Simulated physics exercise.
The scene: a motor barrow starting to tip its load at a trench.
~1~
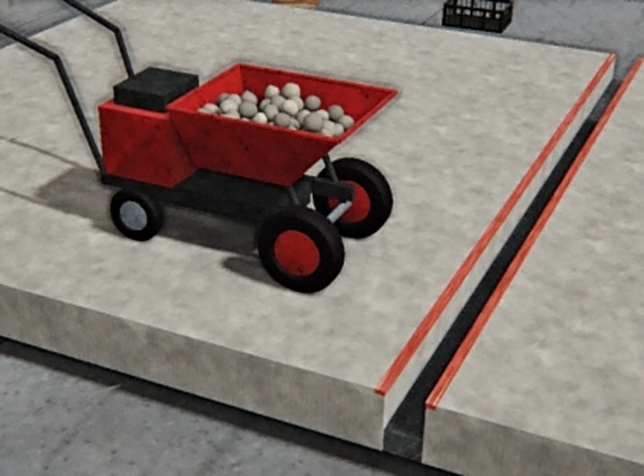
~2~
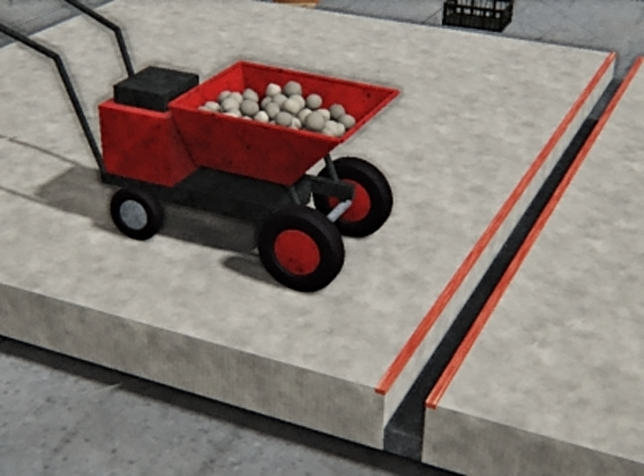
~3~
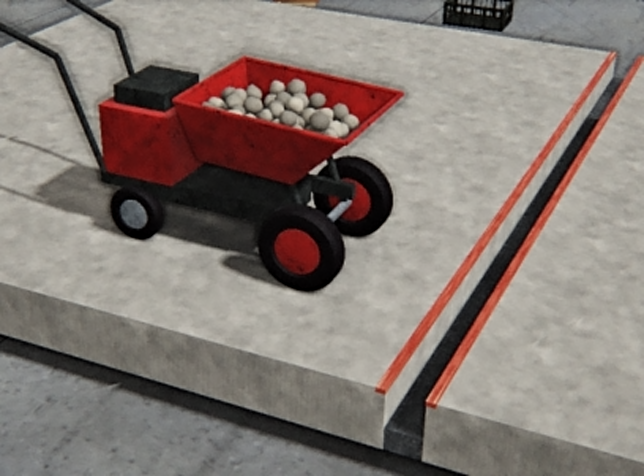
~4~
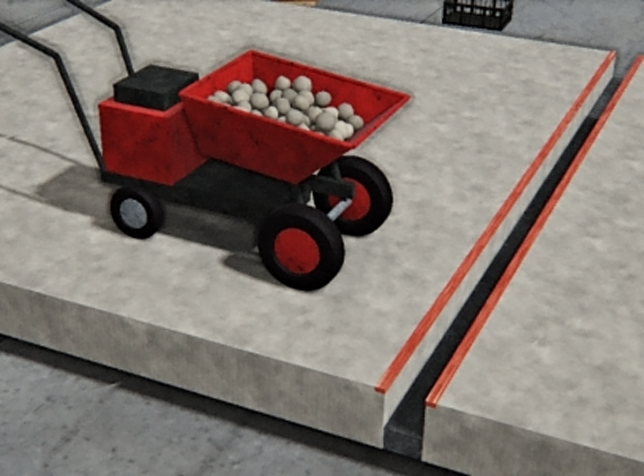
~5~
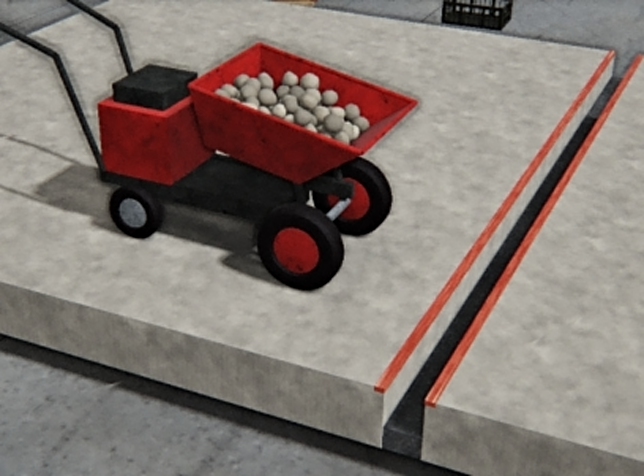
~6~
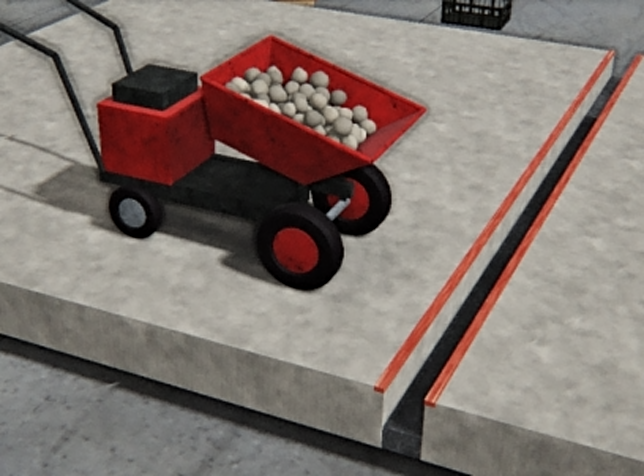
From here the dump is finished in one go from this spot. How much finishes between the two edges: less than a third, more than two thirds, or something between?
It catches between a third and two thirds.
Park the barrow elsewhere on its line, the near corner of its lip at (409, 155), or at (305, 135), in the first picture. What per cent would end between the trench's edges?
About 0 and 60 per cent.
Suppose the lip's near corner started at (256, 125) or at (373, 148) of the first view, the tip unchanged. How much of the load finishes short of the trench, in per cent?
About 60 and 0 per cent.
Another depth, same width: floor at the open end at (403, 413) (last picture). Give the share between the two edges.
Some 40 per cent.
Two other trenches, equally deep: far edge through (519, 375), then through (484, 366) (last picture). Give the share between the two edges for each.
Near 100 % and 80 %.
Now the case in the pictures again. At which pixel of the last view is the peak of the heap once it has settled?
Close to (515, 285).
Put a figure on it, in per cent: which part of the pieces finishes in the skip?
Roughly 0 in a hundred.
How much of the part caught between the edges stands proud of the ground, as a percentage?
Near 10 %.
Just after the last frame, skip tipped steeply; every one in the skip.
A moment on, skip tipped steeply; the larger part in the skip; about a tenth in or heaped over the trench; just a few beyond it; about a tenth falling.
Further on, skip tipped right over; about a tenth in the skip; roughly half in or heaped over the trench; roughly half beyond it.
When it is over, skip tipped right over; just a few short of the trench; roughly half in or heaped over the trench; roughly half beyond it.
